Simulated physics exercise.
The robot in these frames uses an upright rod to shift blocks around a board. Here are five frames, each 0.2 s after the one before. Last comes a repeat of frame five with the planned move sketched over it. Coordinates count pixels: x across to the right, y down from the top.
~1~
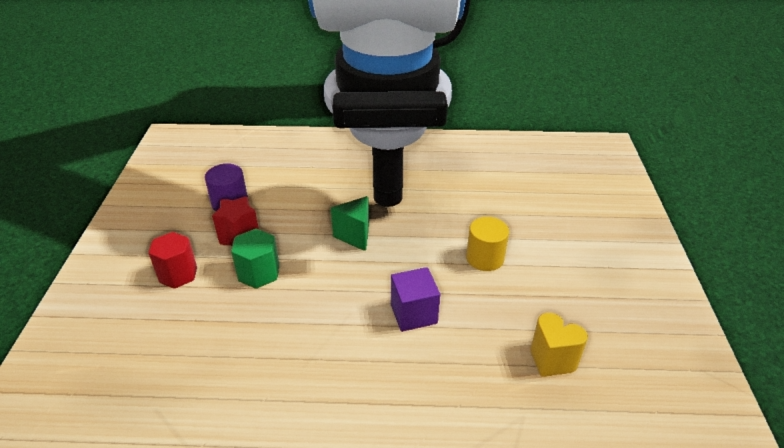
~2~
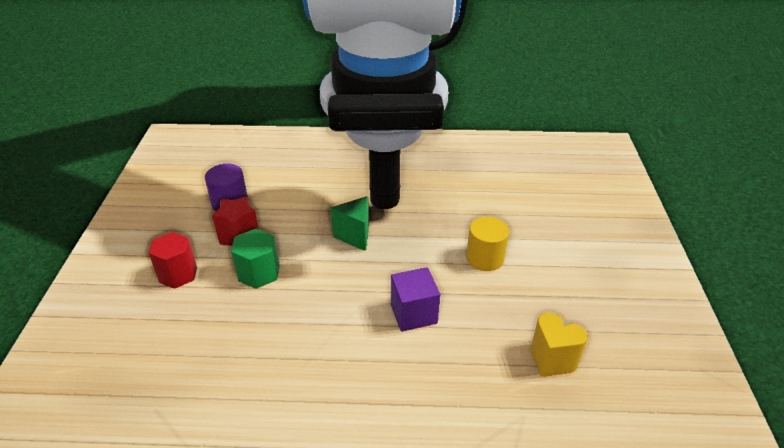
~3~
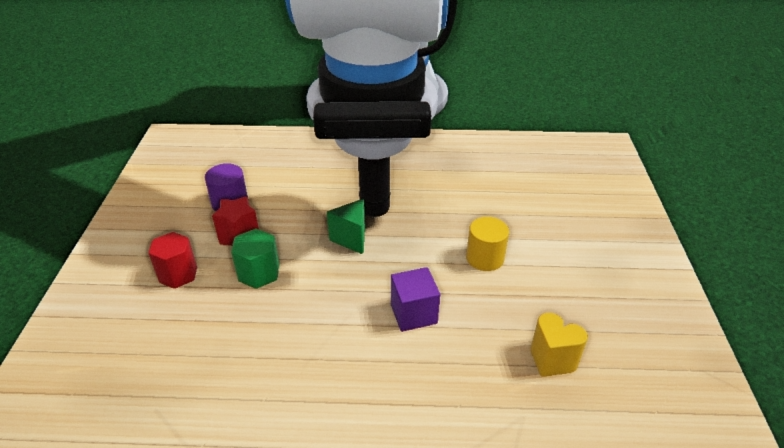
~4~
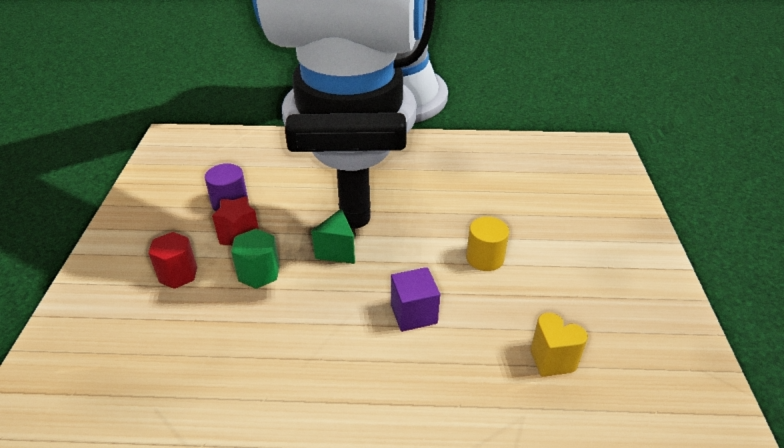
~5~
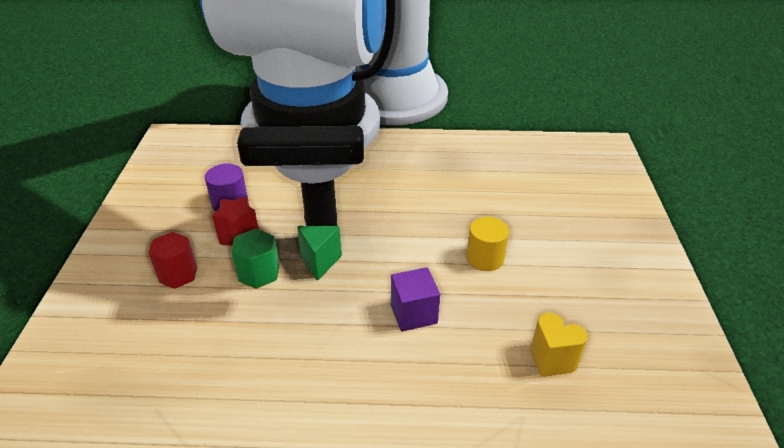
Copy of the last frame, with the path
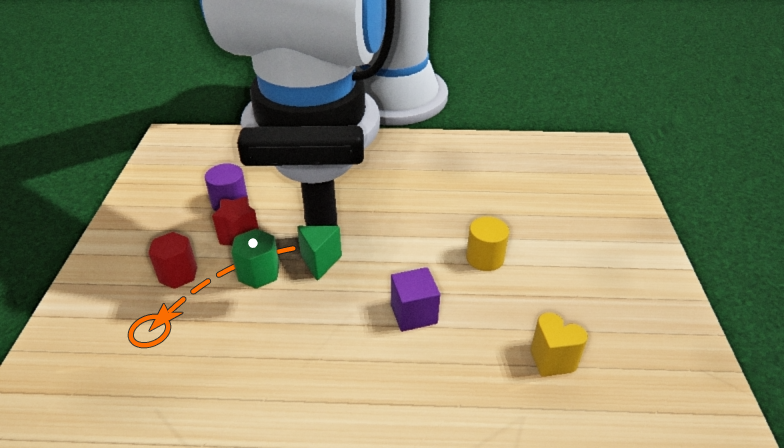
Robot arm with an upright black rod pushing a green three-sided block leftward and slightly nearer, beside a green hexagonal block.
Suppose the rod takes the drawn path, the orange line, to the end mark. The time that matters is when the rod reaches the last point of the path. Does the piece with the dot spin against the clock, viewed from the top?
Going by the path, yes.
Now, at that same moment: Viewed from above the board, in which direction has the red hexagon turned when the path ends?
Short answer: Clockwise.
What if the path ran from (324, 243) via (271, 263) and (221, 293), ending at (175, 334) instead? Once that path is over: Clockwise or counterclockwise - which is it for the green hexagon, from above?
It turns round clockwise.
Drawn move, from (324, 243) over (261, 256) and (202, 285) to (150, 331); the dot is on the green hexagon.
The first path, step by step. One third of the way, rod (259, 245); green hexagon (238, 252), turned 25° anticlockwise; green three-sided block (312, 235), turned 15° anticlockwise.
Two thirds of the way, rod (198, 274); red hexagon (163, 247), turned 20° clockwise; green hexagon (220, 272), turned 70° anticlockwise; green three-sided block (312, 235), turned 15° anticlockwise.
At the end, rod (145, 319); red hexagon (158, 248), turned 35° clockwise; red star block still; green hexagon (220, 272), turned 75° anticlockwise; green three-sided block (312, 235), turned 15° anticlockwise.
